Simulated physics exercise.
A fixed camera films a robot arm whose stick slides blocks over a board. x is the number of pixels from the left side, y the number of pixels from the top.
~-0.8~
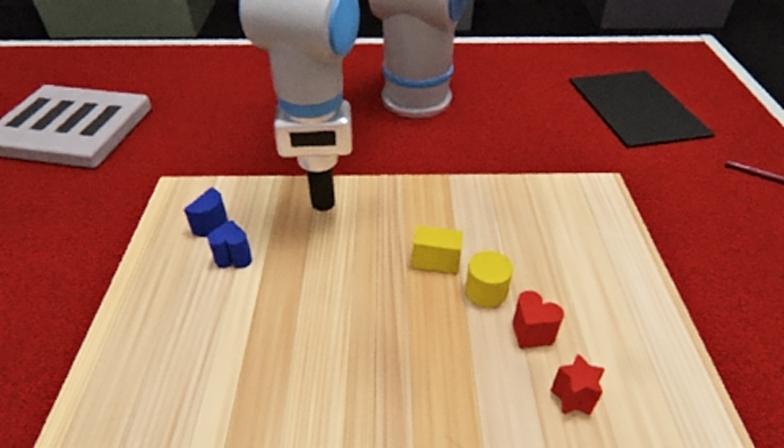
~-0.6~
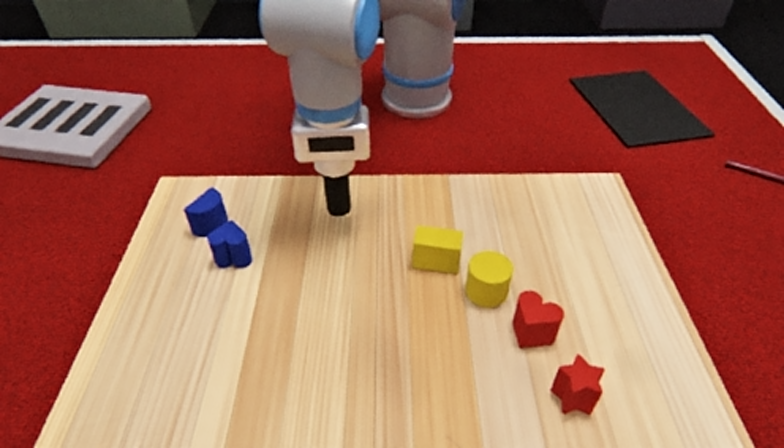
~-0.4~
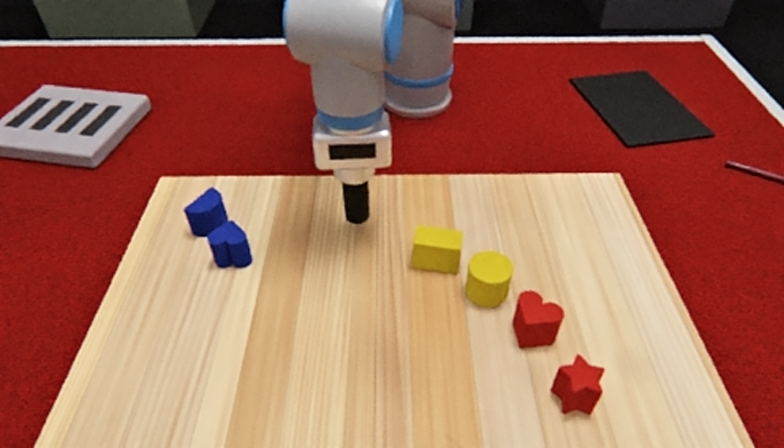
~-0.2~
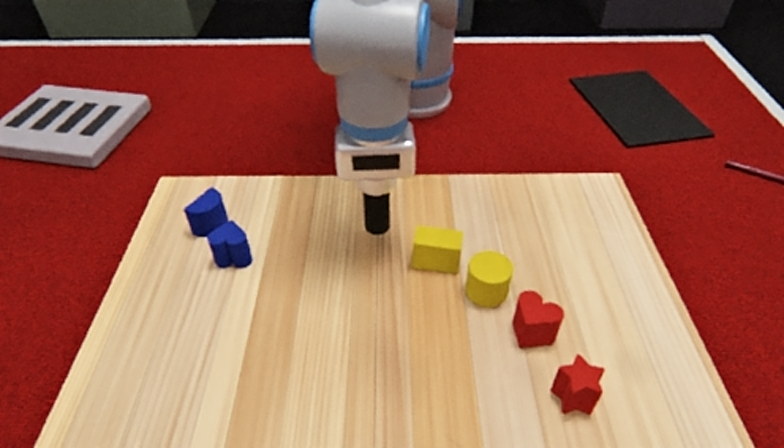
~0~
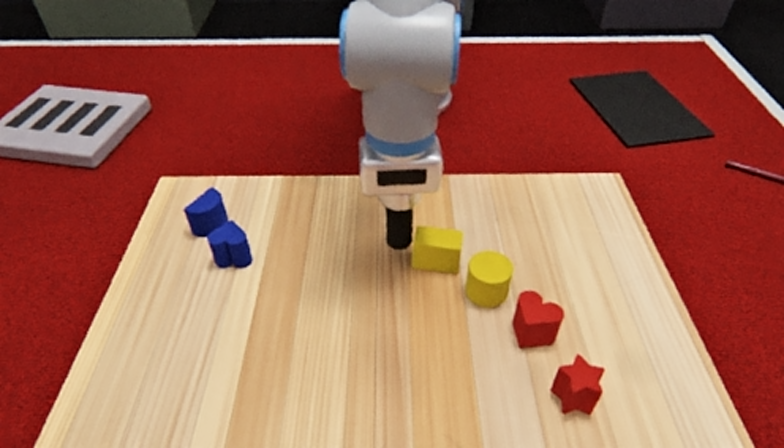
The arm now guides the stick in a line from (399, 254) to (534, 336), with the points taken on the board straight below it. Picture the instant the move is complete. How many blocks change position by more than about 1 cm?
There will be three or more blocks that move more than 1 cm.
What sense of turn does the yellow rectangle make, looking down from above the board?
From overhead, the rotation is counterclockwise.
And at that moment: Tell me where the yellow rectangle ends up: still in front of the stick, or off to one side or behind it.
In the end it is beside or behind the stick.
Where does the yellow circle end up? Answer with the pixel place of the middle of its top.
Its top middle is near (533, 274).
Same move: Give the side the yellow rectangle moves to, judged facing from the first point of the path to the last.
It's set to shift left.
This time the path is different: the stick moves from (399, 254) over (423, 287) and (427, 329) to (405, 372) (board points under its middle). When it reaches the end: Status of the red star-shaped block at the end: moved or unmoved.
At the end of the path, the red star-shaped block remains in its old spot.
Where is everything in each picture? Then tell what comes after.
The first frame shows stick tip at (323, 203); block tops, yellow rectangle at (439, 237); yellow circle at (491, 266); red heart block at (539, 308); red star-shaped block at (584, 374).
The second frame shows stick at (339, 209); blocks unchanged.
The third frame shows stick at (357, 216); blocks unchanged.
The fourth frame shows stick at (378, 226); blocks unchanged.
The fifth frame shows stick at (399, 241); yellow rectangle at (439, 237); yellow circle at (491, 266); red heart block at (539, 308); red star-shaped block at (584, 374).
The first path, step by step. One third of the way, stick at (442, 267); yellow rectangle at (476, 242), turned 40° anticlockwise.
Two thirds of the way, stick at (487, 294); yellow rectangle at (481, 241), turned 50° anticlockwise; yellow circle at (523, 273).
At the end, stick at (538, 323); yellow rectangle at (481, 241), turned 50° anticlockwise; yellow circle at (533, 274); red heart block at (574, 326), turned 30° clockwise; red star-shaped block in place.
